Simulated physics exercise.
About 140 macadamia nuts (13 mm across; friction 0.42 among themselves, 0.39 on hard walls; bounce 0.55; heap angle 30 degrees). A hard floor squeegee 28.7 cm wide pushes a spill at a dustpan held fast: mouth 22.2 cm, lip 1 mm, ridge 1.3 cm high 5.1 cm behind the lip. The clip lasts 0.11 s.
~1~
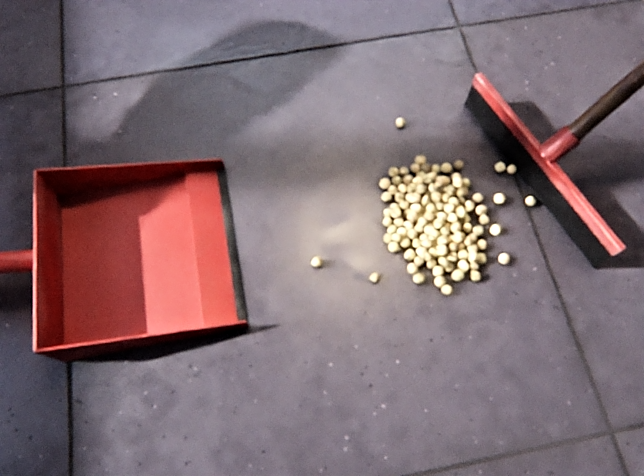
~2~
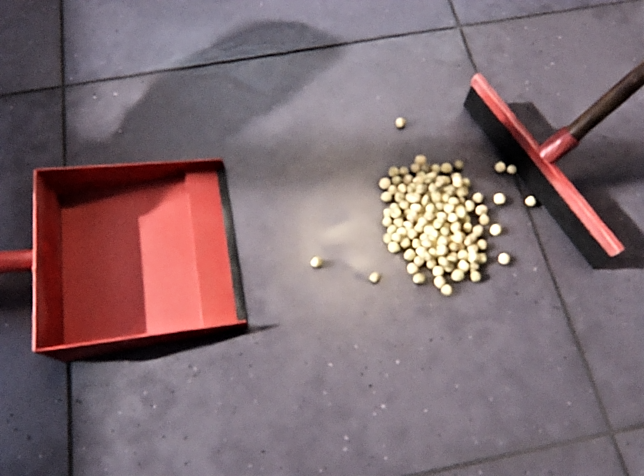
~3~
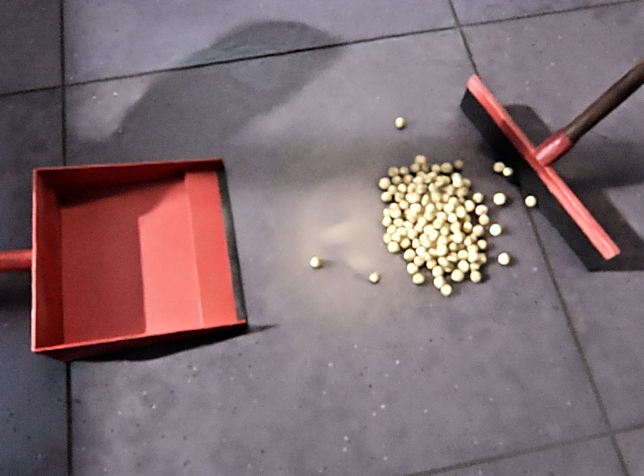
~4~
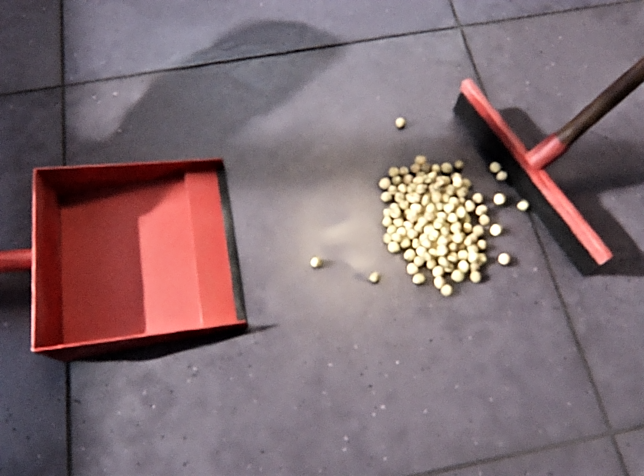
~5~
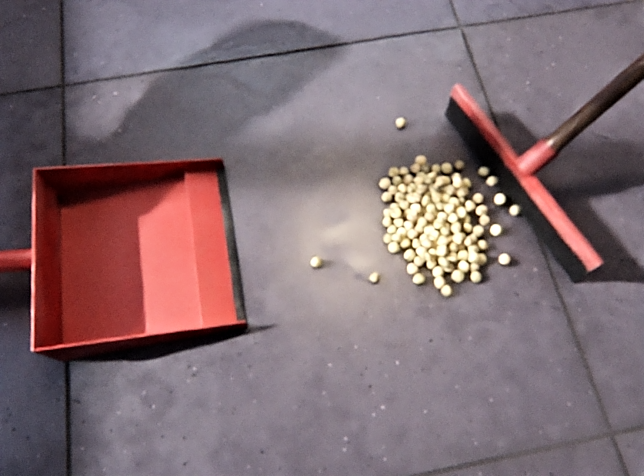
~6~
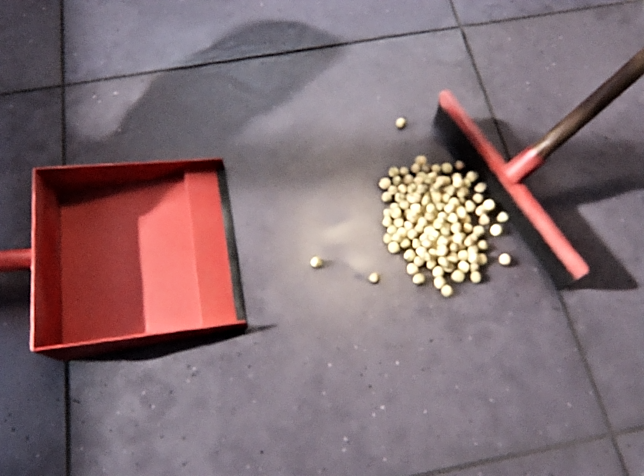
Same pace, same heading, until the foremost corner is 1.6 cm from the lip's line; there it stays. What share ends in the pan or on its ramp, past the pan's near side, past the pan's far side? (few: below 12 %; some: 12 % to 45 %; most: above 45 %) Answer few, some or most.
Pan some, near side most, far side few.
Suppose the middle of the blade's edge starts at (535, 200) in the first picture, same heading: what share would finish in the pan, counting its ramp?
About 25 per cent.
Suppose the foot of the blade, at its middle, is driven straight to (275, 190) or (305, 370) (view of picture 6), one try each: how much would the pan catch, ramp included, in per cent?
Some 35 and 15 per cent.
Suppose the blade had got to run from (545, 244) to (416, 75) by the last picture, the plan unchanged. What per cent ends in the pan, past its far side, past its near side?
Pan 30, far 5, near 35.
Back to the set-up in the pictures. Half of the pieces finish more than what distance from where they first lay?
Roughly 36 cm.
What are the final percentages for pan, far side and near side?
Pan 25; near side 50; far side 0.
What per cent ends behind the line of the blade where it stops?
Some 5 per cent.
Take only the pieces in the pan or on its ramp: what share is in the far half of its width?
Some 20 per cent.
Then, 0.17 s after the last picture, middle of the blade 19 cm from the lip; 0 % over the lip, far side 0 %, near side 25 %.
Then, 0.28 s after the last picture, middle of the blade 10 cm from the lip; 0 % over the lip, far side 0 %, near side 40 %.
Then, 0.52 s after the last picture, middle of the blade 6 cm from the lip; 35 % over the lip, far side 0 %, near side 50 %.
In the end, pan 25 %, near side 50 %, far side 0 %, in front of the lip or behind the blade 25 %.
